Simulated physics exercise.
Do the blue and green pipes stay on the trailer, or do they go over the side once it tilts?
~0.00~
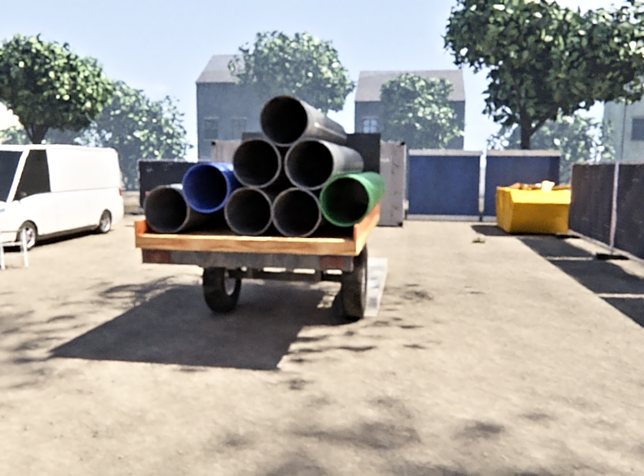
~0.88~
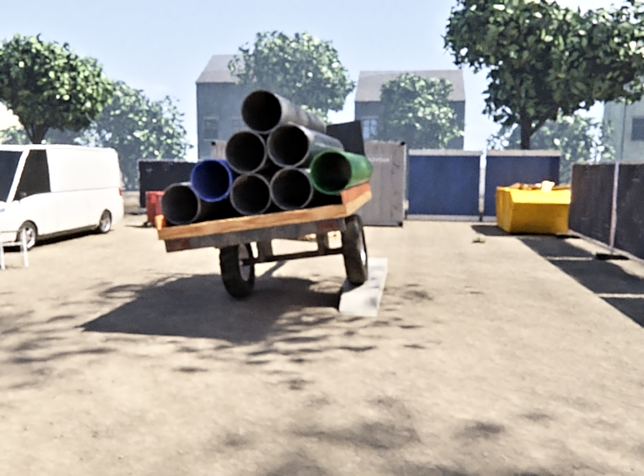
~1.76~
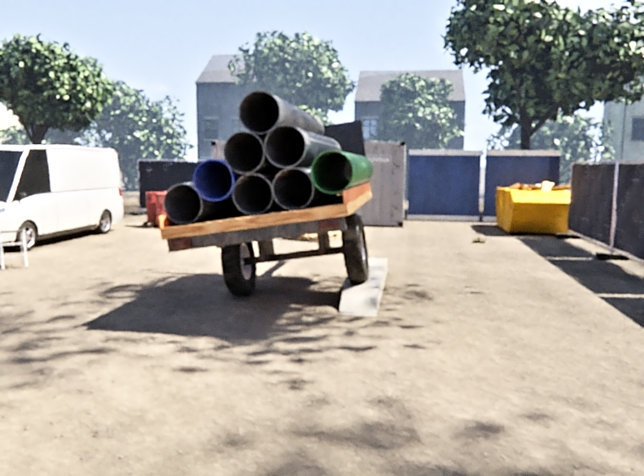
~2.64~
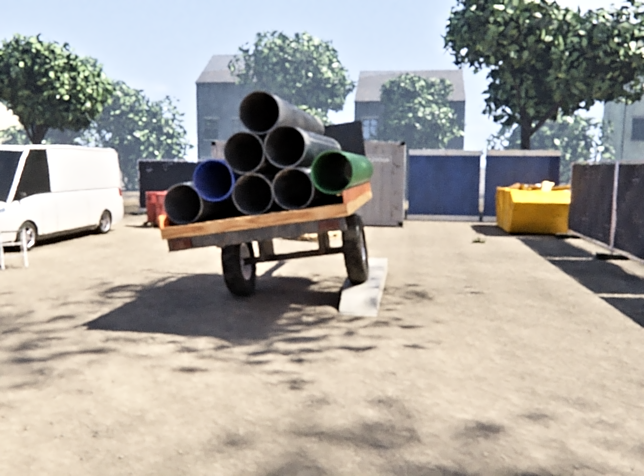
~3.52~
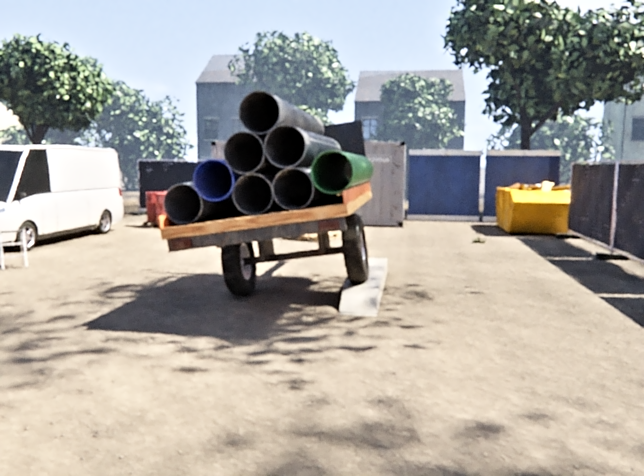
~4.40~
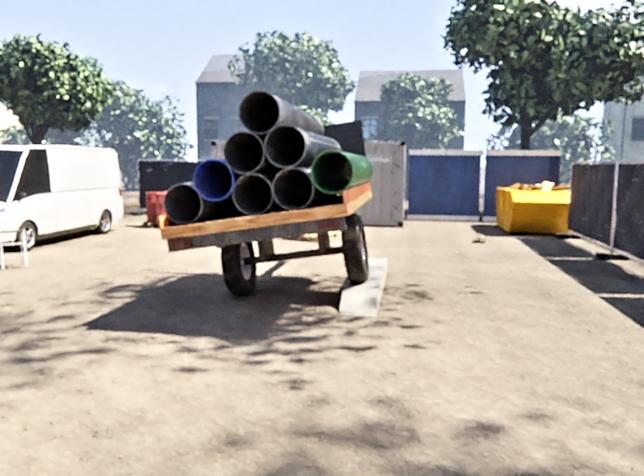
Both the blue pipe and the green pipe stay on the trailer as it rests tilted with one wheel on the slab.
